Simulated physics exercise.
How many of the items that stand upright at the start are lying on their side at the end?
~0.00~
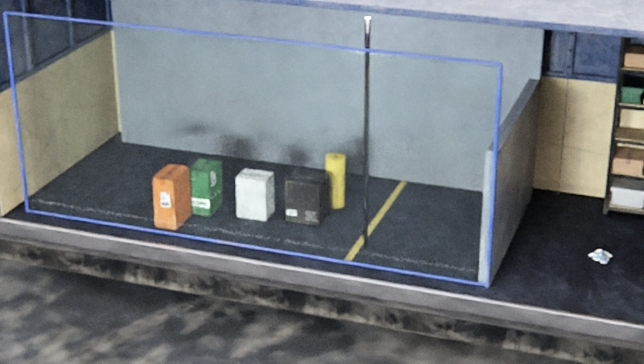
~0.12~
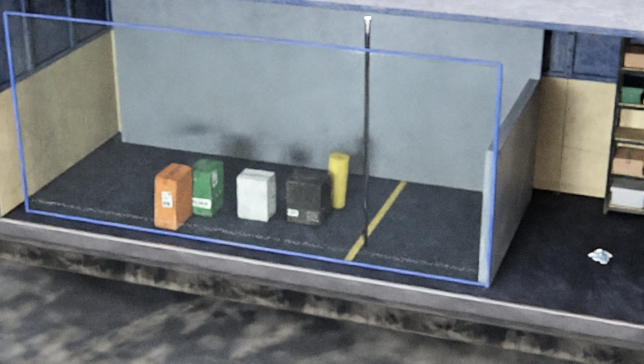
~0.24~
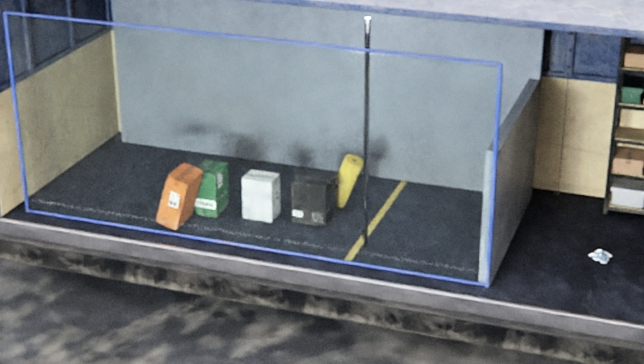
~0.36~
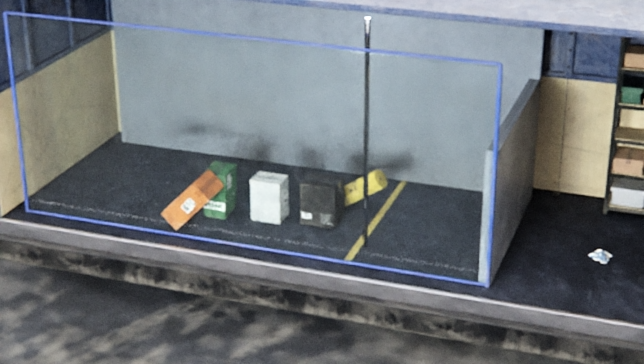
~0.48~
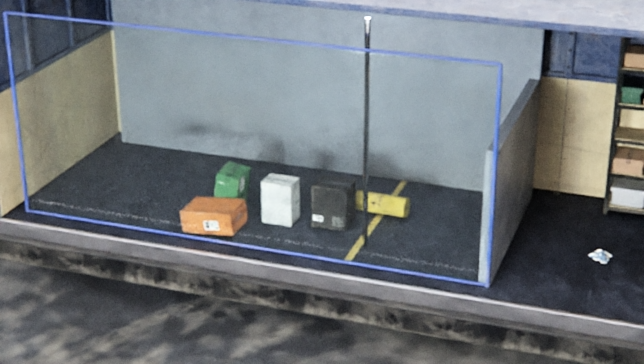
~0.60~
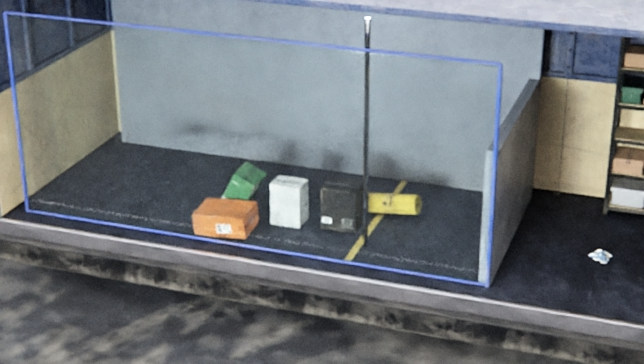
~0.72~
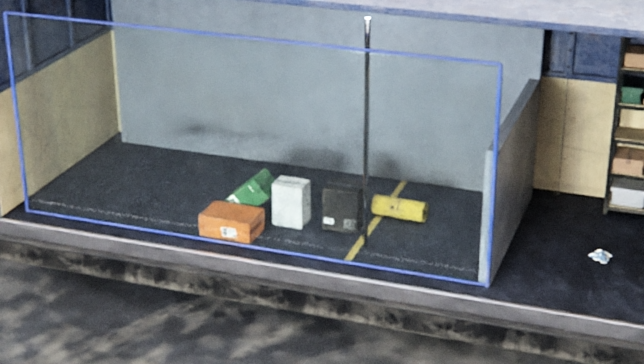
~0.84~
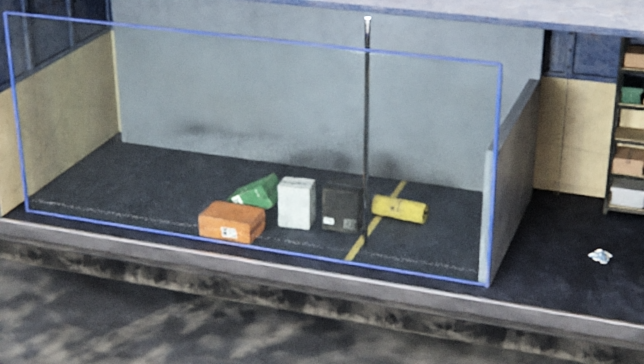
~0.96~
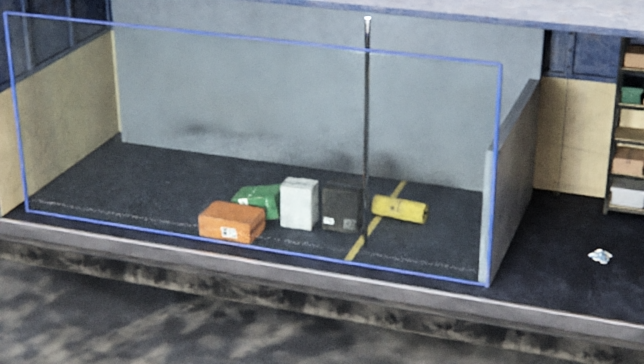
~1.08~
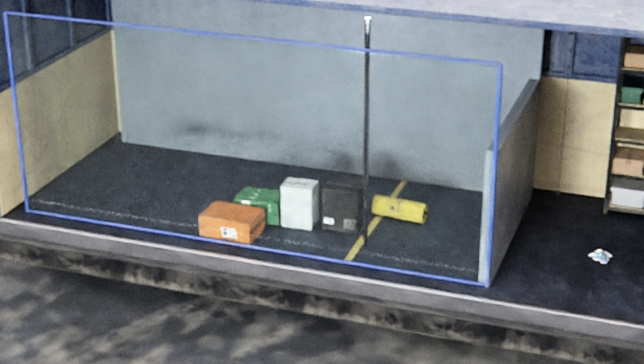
Three of them end on their side, namely the orange pack, the green pack and the yellow roll.
